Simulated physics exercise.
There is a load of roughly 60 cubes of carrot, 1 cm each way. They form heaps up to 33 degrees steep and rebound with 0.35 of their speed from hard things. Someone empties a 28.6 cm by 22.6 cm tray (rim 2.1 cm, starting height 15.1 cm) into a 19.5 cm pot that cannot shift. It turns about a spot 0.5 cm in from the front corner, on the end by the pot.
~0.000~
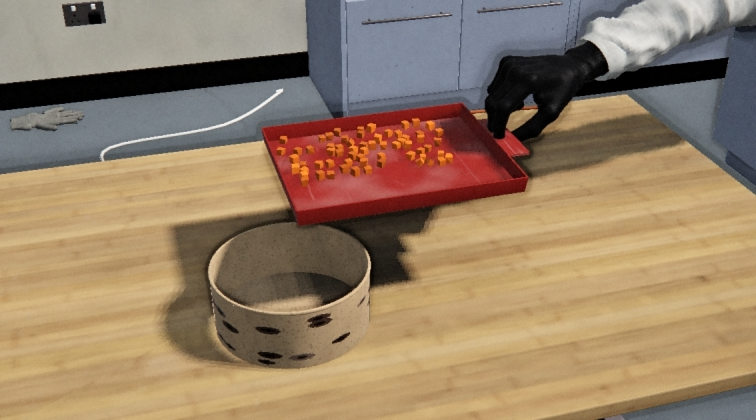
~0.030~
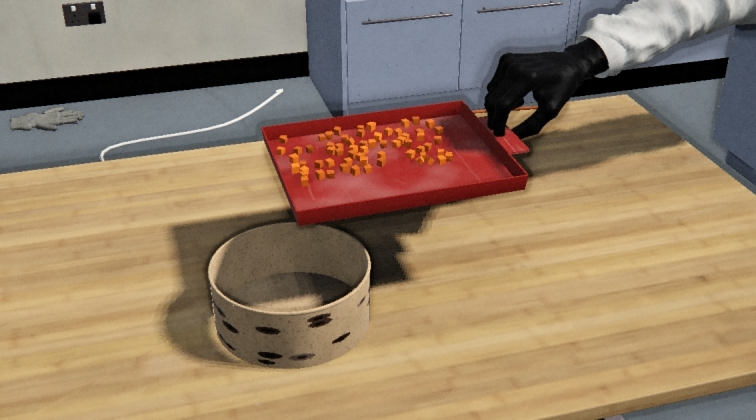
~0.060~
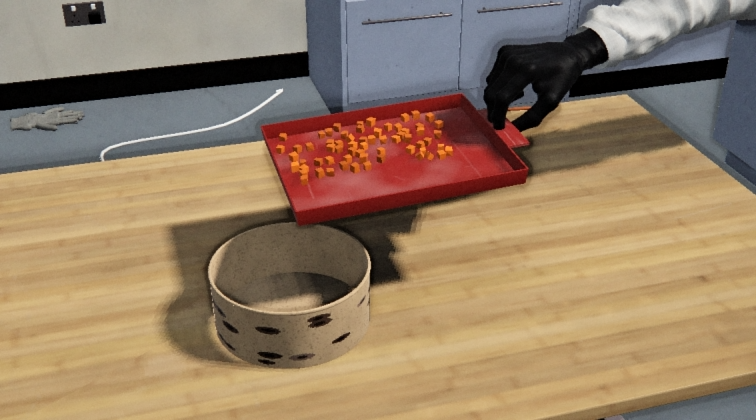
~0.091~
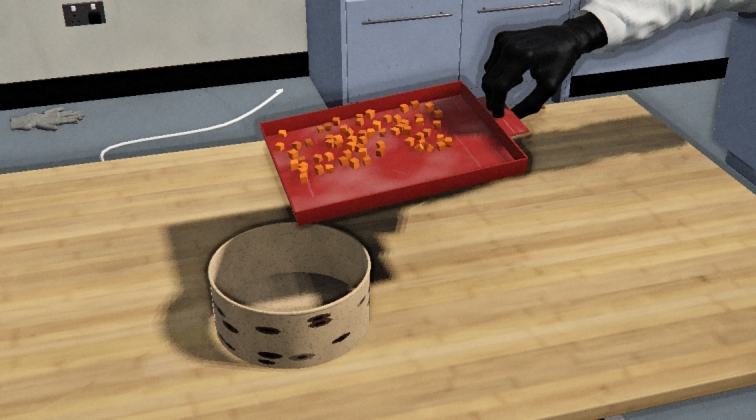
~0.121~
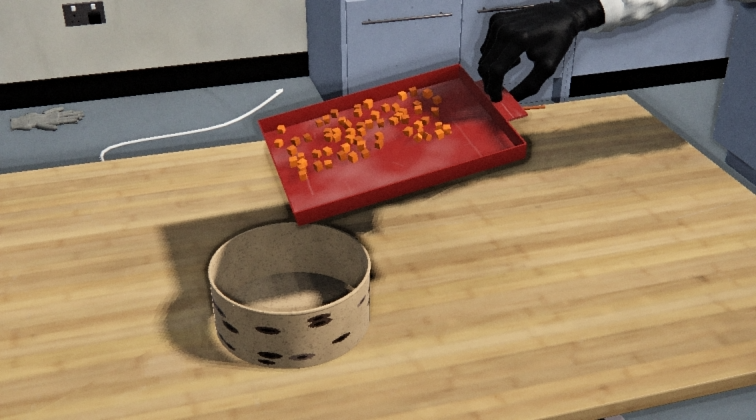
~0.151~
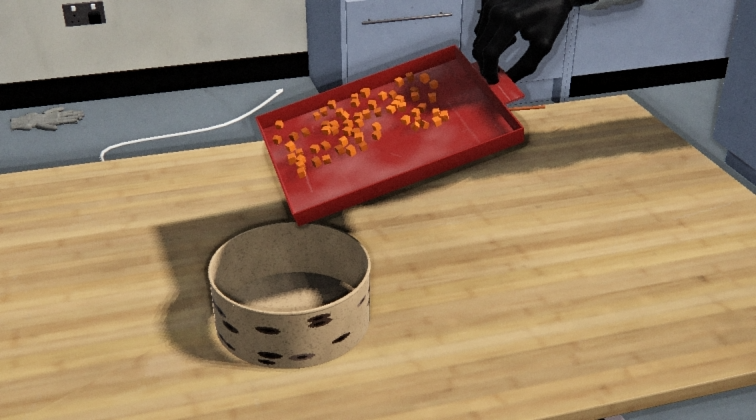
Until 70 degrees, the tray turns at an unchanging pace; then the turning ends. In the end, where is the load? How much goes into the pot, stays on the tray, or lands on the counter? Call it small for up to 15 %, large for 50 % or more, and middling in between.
Pot - middling, tray - middling, counter - middling.
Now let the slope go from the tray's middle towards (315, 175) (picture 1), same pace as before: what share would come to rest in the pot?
Roughly 5 percent of them.
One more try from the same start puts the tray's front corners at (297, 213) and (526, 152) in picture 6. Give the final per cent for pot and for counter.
You'd end with pot at 40 and counter at 35.
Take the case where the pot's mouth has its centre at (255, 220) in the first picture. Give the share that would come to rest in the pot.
About 35 per cent.
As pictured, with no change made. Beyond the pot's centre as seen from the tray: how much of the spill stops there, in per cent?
Near 100 in a hundred.
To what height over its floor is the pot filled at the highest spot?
It reaches roughly 1.0 cm.
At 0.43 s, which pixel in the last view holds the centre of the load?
Approx. (289, 90).
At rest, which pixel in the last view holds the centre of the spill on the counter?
(63, 353), about.
Then, at 0.32 s, tilt 44 degrees; the tray holds 100 %, the pot 0 %.
Then, at 0.43 s, tilt 63 degrees; the tray holds 100 %, the pot 0 %.
After 0.68 s, tilt 70 degrees; the tray holds 30 %, the pot 20 %.
In the end, at 2.0 s, pot 40 %, tray 25 %, counter 35 %.
